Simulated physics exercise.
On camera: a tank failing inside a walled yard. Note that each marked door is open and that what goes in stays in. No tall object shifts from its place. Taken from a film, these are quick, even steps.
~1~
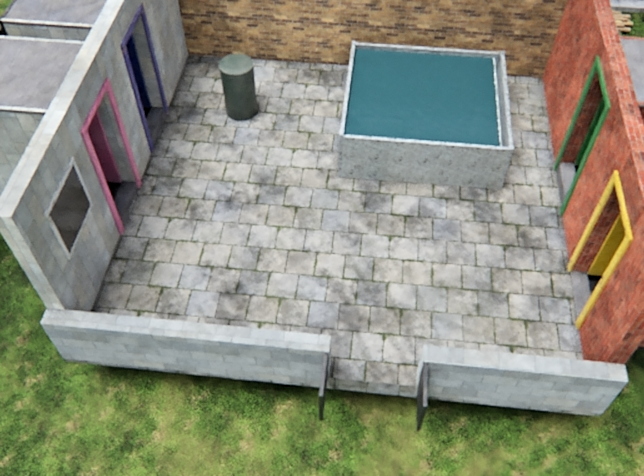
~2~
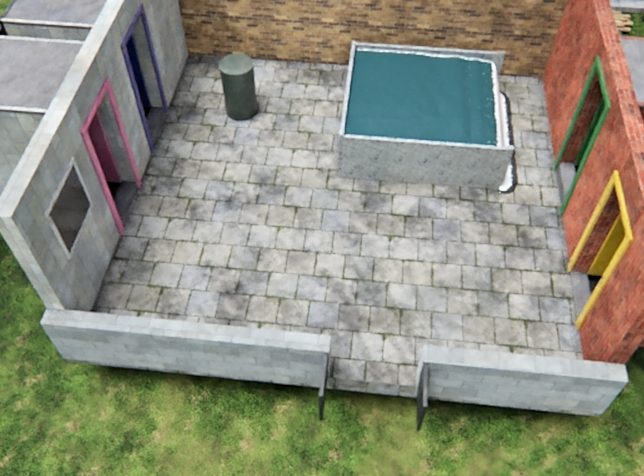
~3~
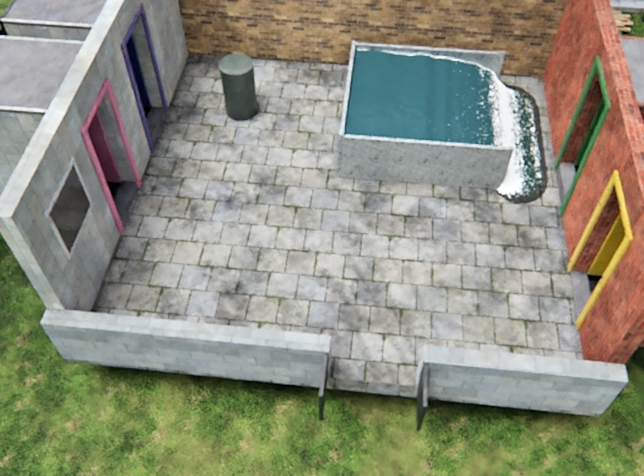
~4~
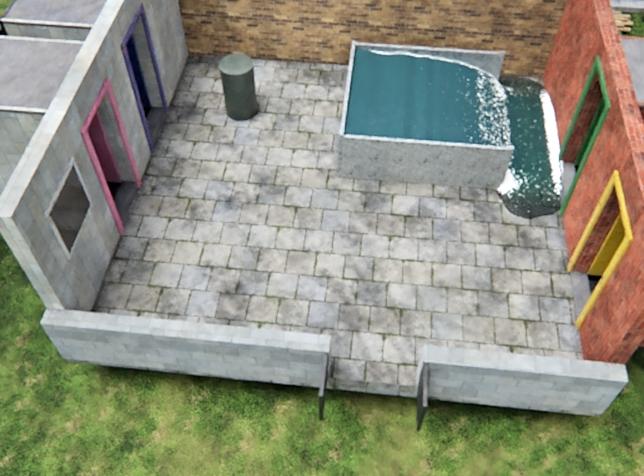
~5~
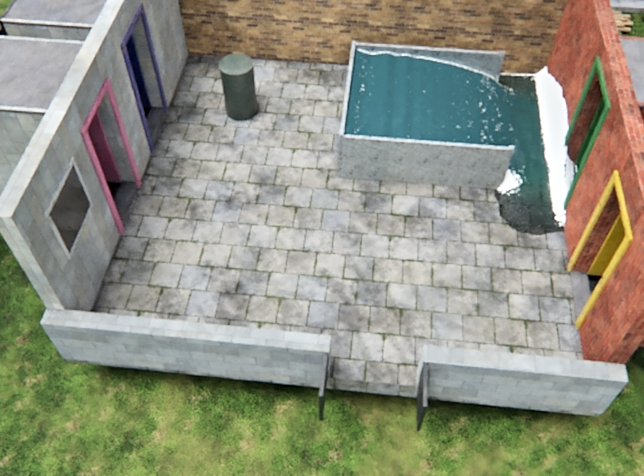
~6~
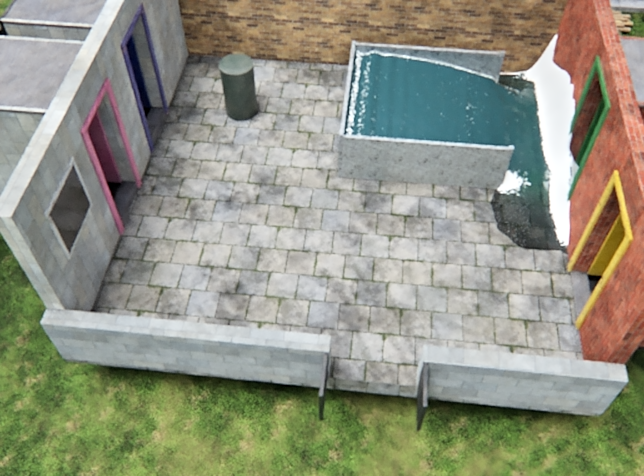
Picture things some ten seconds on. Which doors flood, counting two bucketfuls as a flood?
Result: The blue door keeps inside the allowance there, the yellow door exceeds the allowance there, the pink door keeps inside the allowance there, the green door exceeds the allowance there.
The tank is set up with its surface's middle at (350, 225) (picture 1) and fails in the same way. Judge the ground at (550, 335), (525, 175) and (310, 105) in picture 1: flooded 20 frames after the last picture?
Going through them in that order: Waterlogged, waterlogged and still bare.
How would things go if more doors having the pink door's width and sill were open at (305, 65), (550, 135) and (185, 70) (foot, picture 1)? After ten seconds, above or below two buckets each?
Log: Door one misses the mark; door two beats the mark; door three beats the mark.
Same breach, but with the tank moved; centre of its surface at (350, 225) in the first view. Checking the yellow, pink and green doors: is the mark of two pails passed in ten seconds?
Result: Yellow door tops the limit, pink door misses it, green door tops the limit.
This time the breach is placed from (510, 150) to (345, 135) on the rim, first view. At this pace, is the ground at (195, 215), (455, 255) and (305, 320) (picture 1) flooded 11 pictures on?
Spot one ends up untouched by the spill, spot two deluged, spot three deluged.
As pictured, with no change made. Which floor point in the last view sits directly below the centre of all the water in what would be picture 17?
The water's middle lies around (467, 144).
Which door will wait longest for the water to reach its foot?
It's the pink one.
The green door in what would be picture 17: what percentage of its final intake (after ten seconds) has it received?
Share by then: 70 in a hundred.
A moment on, water covers 15 % of the floor; the blue door not reached, the yellow door wet at the sill, nothing in, the pink door not reached, the green door far over two buckets in.
Next, water covers 30 % of the floor; the blue door not reached, the yellow door under two buckets in, the pink door not reached, the green door far over two buckets in.
Then, water covers 50 % of the floor; the blue door wet at the sill, nothing in, the yellow door over two buckets in, the pink door not reached, the green door far over two buckets in.
Later, water covers 85 % of the floor; the blue door wet at the sill, nothing in, the yellow door over two buckets in, the pink door wet at the sill, nothing in, the green door far over two buckets in.
In the end, water covers 95 % of the floor; the blue door wet at the sill, nothing in, the yellow door far over two buckets in, the pink door under two buckets in, the green door far over two buckets in.
